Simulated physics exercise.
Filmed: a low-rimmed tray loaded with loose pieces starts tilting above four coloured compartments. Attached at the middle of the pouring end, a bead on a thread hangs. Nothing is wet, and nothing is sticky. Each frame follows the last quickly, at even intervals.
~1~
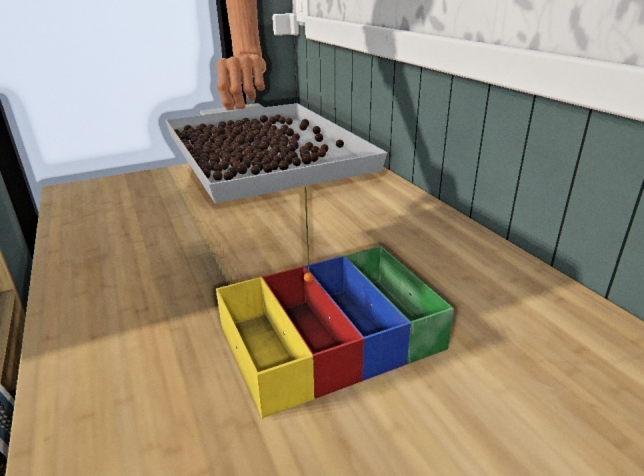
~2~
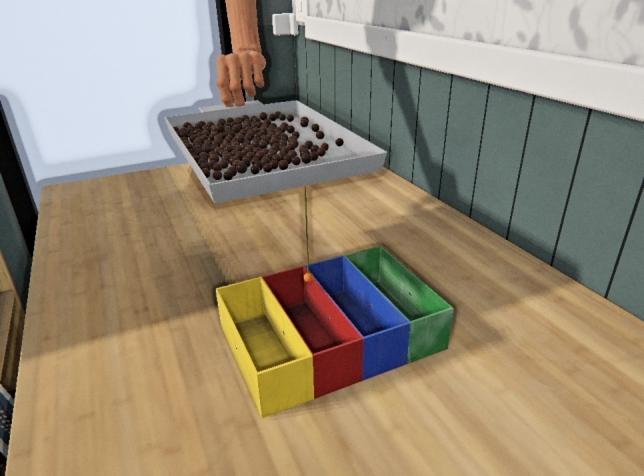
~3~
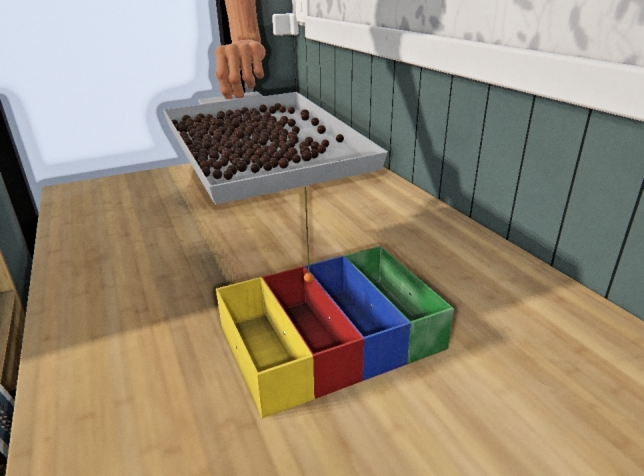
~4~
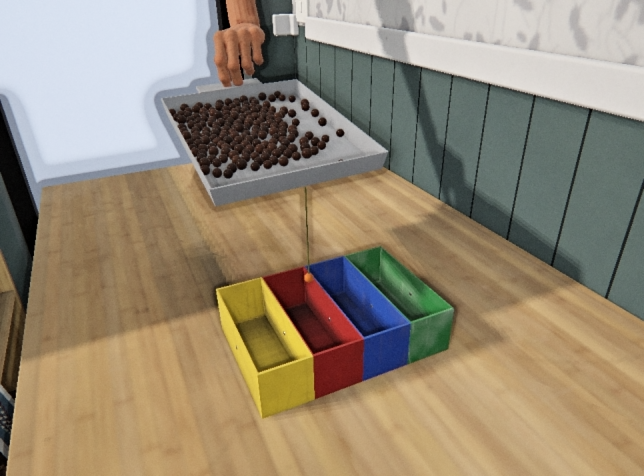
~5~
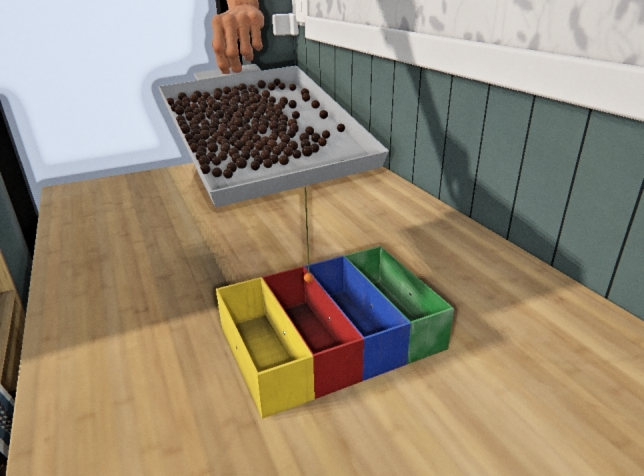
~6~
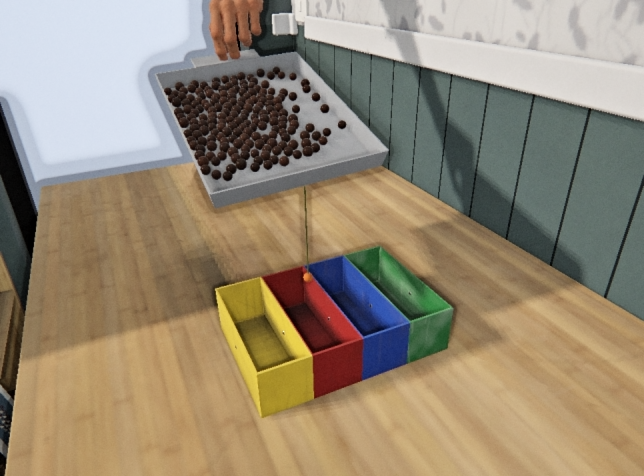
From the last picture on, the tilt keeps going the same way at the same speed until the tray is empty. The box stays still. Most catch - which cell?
Cell: Yellow.
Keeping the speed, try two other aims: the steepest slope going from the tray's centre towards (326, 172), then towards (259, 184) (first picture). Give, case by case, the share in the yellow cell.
Shares: About 0 in a hundred, then about 50 in a hundred.
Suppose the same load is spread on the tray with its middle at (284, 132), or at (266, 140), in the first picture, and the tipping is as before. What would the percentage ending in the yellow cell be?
Close to 40 and close to 40 per cent.
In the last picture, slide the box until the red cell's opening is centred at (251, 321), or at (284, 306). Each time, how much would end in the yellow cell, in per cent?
Trial 1: 10 percent; trial 2: 40 percent.
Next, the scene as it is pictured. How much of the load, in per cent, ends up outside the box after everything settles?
30 %.
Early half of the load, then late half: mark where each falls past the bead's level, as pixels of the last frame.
I'd place the first part at (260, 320) and the rest at (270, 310).
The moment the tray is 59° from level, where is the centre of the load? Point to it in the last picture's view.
Mark it at roughly (265, 156) in the final frame.
Soon, tray tipped steeply; nearly all on the tray; a stray few in the yellow cell; a small part falling or outside the box.
A while on, tray tipped right over; about a quarter on the tray; about a quarter in the yellow cell; a small part in the red cell; a small part in the blue cell; about a third falling or outside the box.
Towards the end, tray tipped past a quarter turn; about half in the yellow cell; about a quarter in the red cell; a small part in the blue cell; a stray few in the green cell; about a quarter falling or outside the box.
Finally, tray tipped past a quarter turn; about half in the yellow cell; about a quarter in the red cell; a small part in the blue cell; a stray few in the green cell; about a quarter outside the box.
